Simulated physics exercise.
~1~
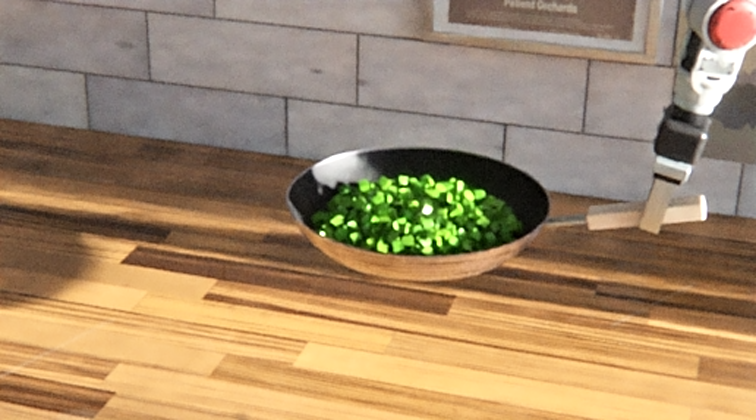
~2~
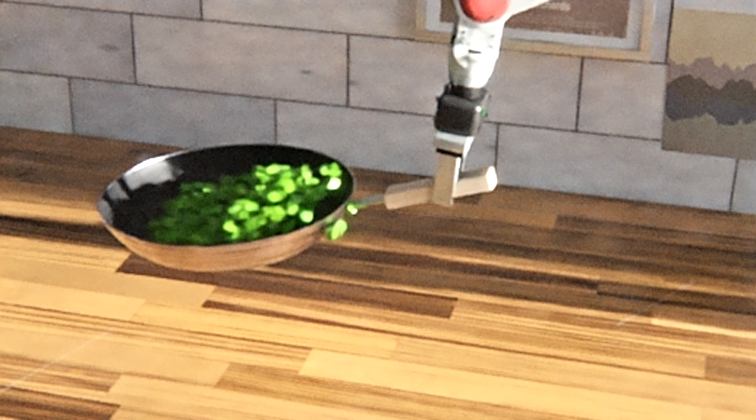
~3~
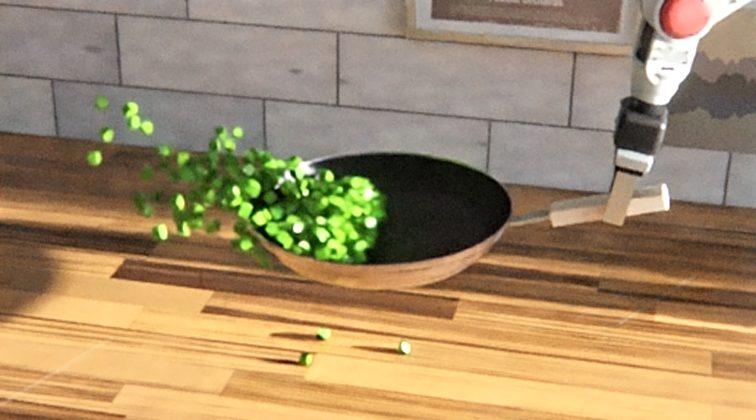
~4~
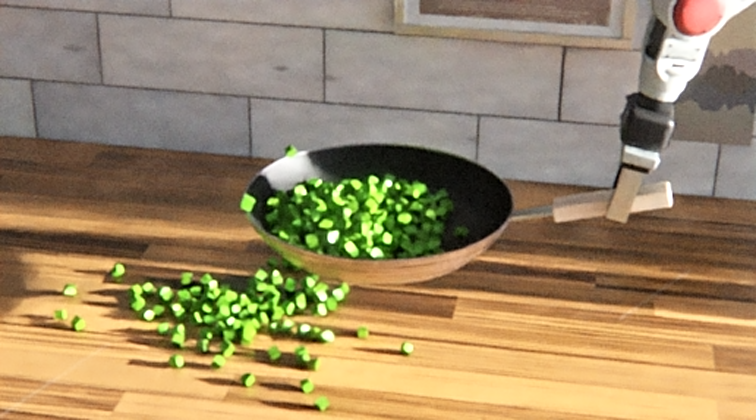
The footage shows a robot gripper holding a frying pan of bright green cubes above a wooden counter, moving it left and then back right, so that many cubes fly over the left rim and scatter on the counter while the rest stay in the pan.
